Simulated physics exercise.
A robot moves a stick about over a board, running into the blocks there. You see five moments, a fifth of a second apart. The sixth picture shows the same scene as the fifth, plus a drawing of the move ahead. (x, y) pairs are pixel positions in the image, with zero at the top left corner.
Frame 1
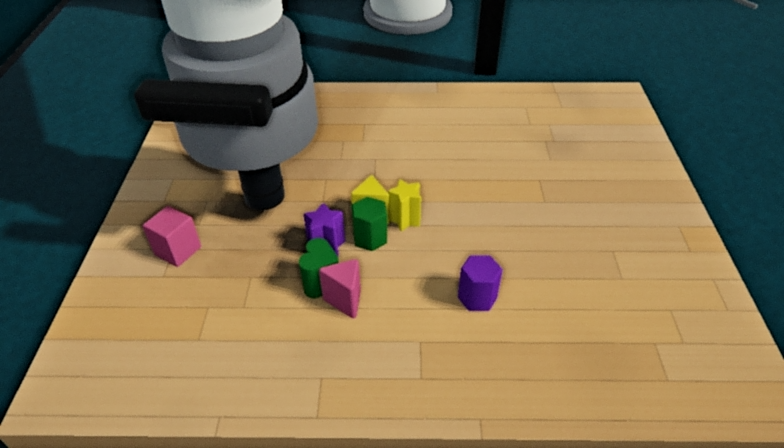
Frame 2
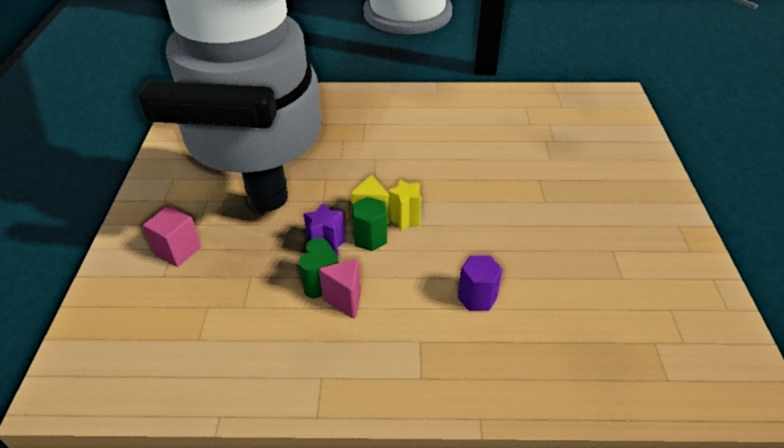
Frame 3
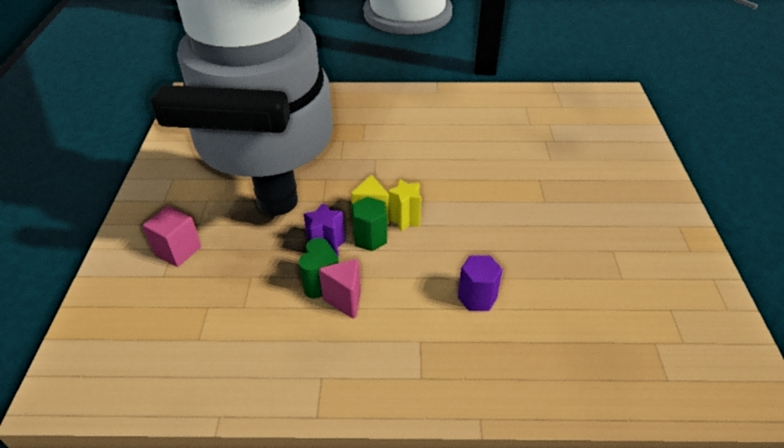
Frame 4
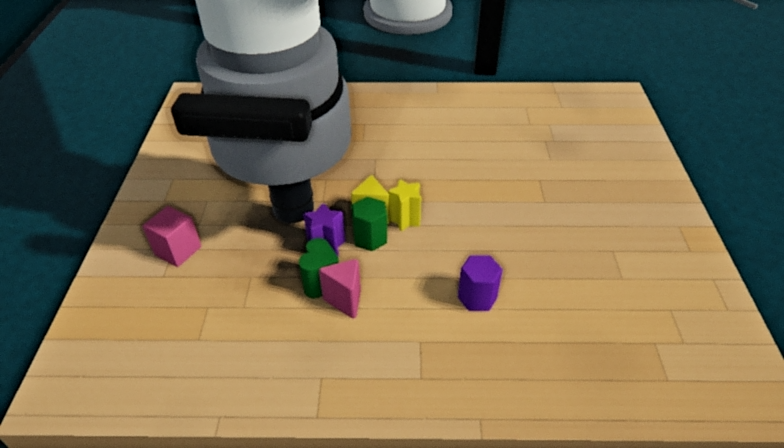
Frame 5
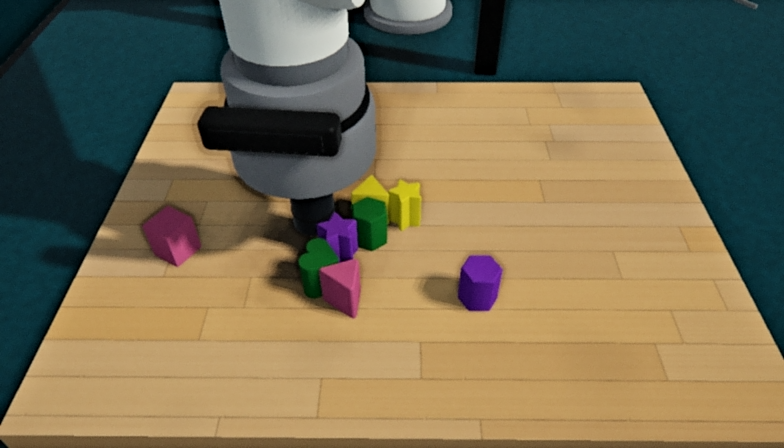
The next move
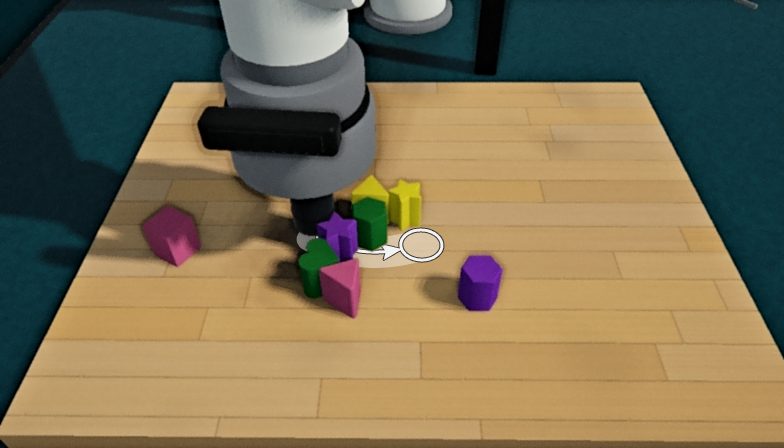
Robot arm moving a dark stick rightward across a wooden board and nudging a purple star among clustered coloured blocks.
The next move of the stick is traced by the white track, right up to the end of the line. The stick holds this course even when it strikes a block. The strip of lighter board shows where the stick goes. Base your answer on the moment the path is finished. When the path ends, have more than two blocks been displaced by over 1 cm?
I expect so.
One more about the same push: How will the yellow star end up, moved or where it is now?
The answer is that it is displaced.
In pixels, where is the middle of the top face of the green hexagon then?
The middle of the upper face of the green hexagon will lie at about (448, 194) in the picture.
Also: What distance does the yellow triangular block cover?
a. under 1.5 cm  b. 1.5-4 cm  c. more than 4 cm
a - under 1.5 cm.
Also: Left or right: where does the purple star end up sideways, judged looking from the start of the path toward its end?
With start-to-end as forward, it shifts right.
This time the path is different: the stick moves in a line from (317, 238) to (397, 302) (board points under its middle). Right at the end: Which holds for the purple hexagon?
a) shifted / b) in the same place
b: In the same place.
Path on the board, from (317, 238) through (349, 249) and (386, 252) to (421, 245).
The first path, step by step. One third of the way, stick (348, 234); purple star (368, 240); green hexagon (383, 208), turned 25° anticlockwise.
Two thirds of the way, stick (386, 236); purple star (389, 249), turned 40° clockwise; green hexagon (418, 205), turned 45° anticlockwise; yellow star (418, 185), turned 55° anticlockwise.
At the end, stick (422, 229); green heart in place; purple star (390, 248), turned 45° clockwise; green hexagon (448, 194), turned 75° anticlockwise; yellow triangular block in place; yellow star (425, 179), turned 95° anticlockwise.
